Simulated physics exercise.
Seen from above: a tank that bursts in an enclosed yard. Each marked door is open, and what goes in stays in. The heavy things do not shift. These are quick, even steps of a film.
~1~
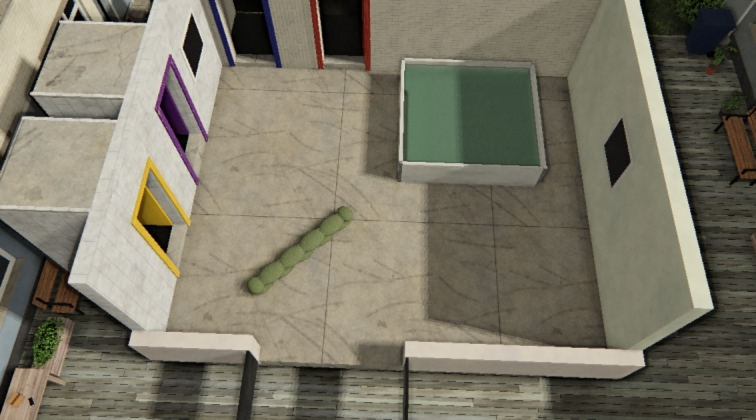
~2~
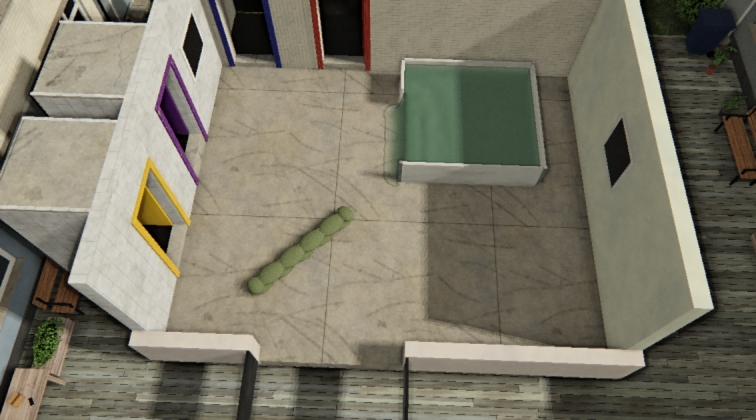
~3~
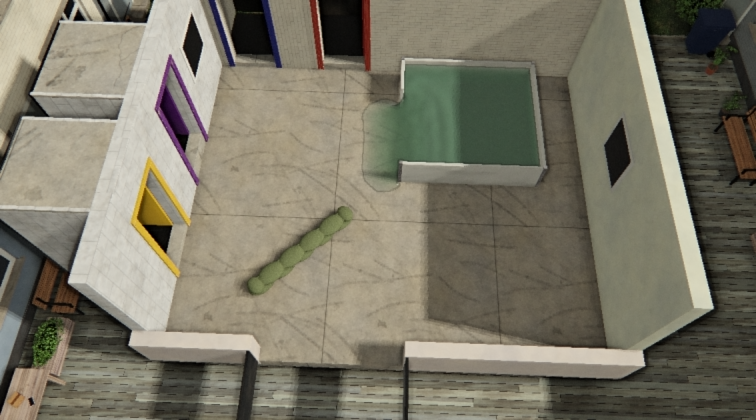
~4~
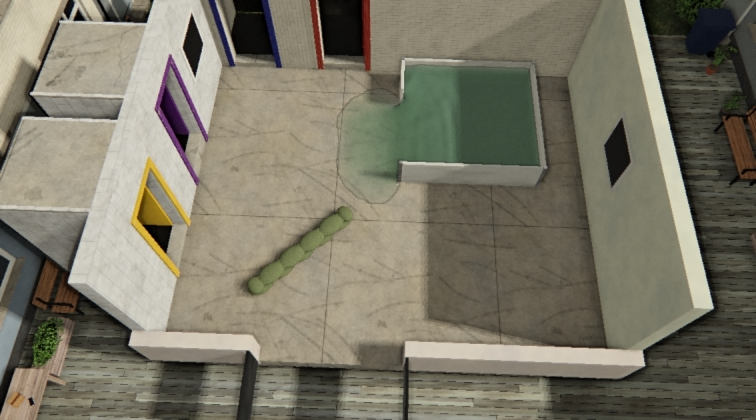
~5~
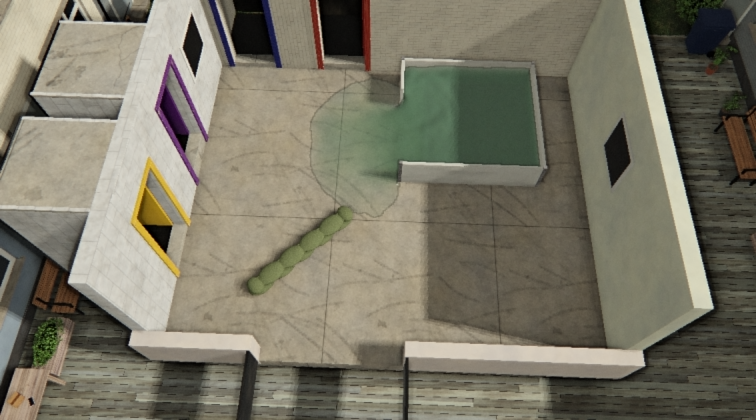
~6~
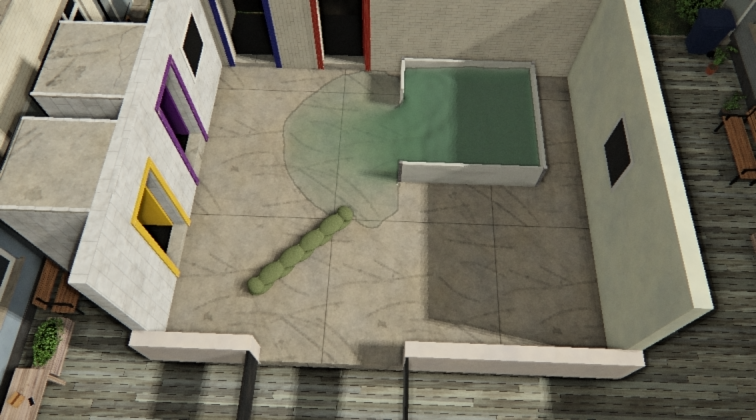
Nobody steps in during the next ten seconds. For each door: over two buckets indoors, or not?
One by one: The blue door lets in a lot; the purple door admits no more than that; the yellow door lets in a lot; the red door admits no more than that.
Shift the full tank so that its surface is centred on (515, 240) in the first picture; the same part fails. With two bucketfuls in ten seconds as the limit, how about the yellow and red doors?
My reading: The yellow door keeps below it, the red door is under.
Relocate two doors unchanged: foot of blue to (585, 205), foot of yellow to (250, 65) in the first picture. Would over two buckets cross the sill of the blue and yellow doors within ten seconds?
Blue lets less in; yellow passes that mark.
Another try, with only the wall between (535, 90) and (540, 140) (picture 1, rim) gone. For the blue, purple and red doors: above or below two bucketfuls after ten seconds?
Then: Blue door lets less in; purple door keeps below it; red door stays under.
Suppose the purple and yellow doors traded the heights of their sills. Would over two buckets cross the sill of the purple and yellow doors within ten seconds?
One by one: Purple goes over, yellow holds.
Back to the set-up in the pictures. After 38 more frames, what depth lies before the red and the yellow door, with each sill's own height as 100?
Near 60 and 110 in a hundred.
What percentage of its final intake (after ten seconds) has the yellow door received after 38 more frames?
Near 65 in a hundred.
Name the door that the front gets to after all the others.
It is the yellow door.
A moment on, water covers 30 % of the floor; the blue door not reached, the purple door wet at the sill, nothing in, the yellow door not reached, the red door wet at the sill, nothing in.
Next, water covers 40 % of the floor; the blue door wet at the sill, nothing in, the purple door wet at the sill, nothing in, the yellow door wet at the sill, nothing in, the red door wet at the sill, nothing in.
Then, water covers 45 % of the floor; the blue door over two buckets in, the purple door wet at the sill, nothing in, the yellow door over two buckets in, the red door wet at the sill, nothing in.
Later, water covers 70 % of the floor; the blue door far over two buckets in, the purple door wet at the sill, nothing in, the yellow door over two buckets in, the red door wet at the sill, nothing in.
In the end, water covers 95 % of the floor; the blue door far over two buckets in, the purple door wet at the sill, nothing in, the yellow door far over two buckets in, the red door wet at the sill, nothing in.
